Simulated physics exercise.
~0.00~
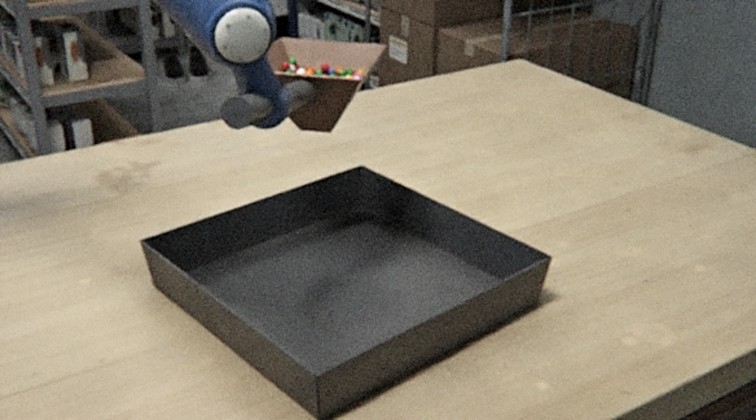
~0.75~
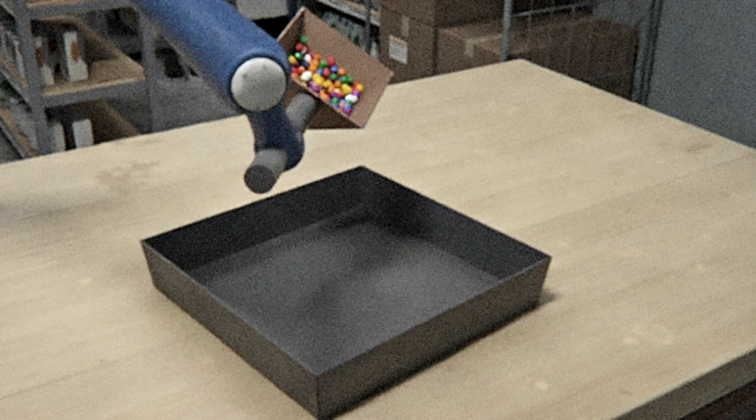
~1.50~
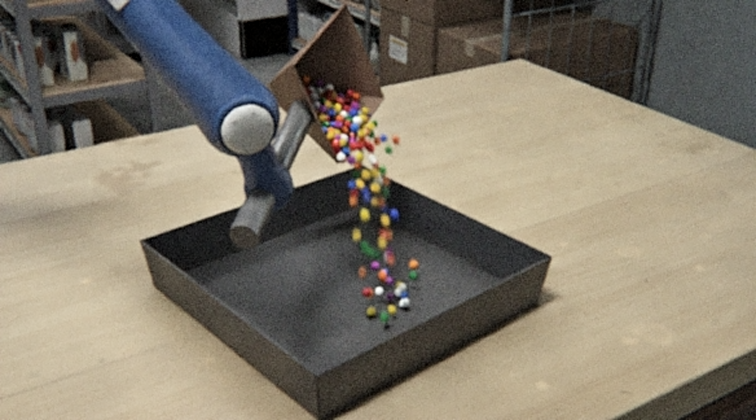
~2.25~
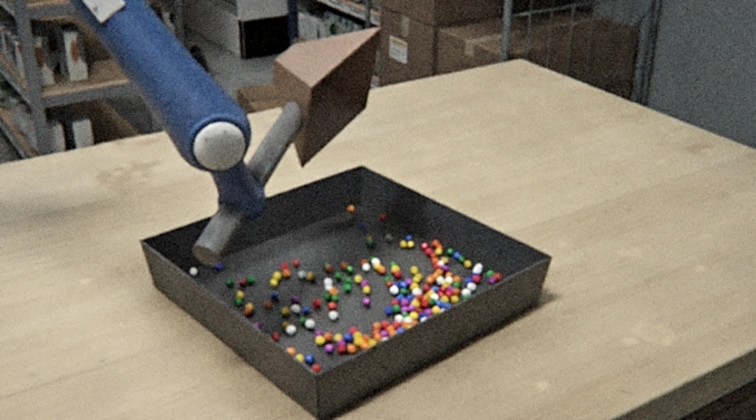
In a storeroom or workshop with shelves and cardboard boxes behind, a still camera looks down at a pale wooden table. A blue and grey robot arm holds a brown, flaring scoop of small multicoloured beads above the far side of a wide, empty, dark square tray. The arm tips the scoop steadily to the right, bringing the beads into clearer view. As it tilts further, they pour over the lip in a stream and land in the tray. Finally the scoop is turned well over and empty, and the beads lie scattered across the tray, thickest toward the front and right.
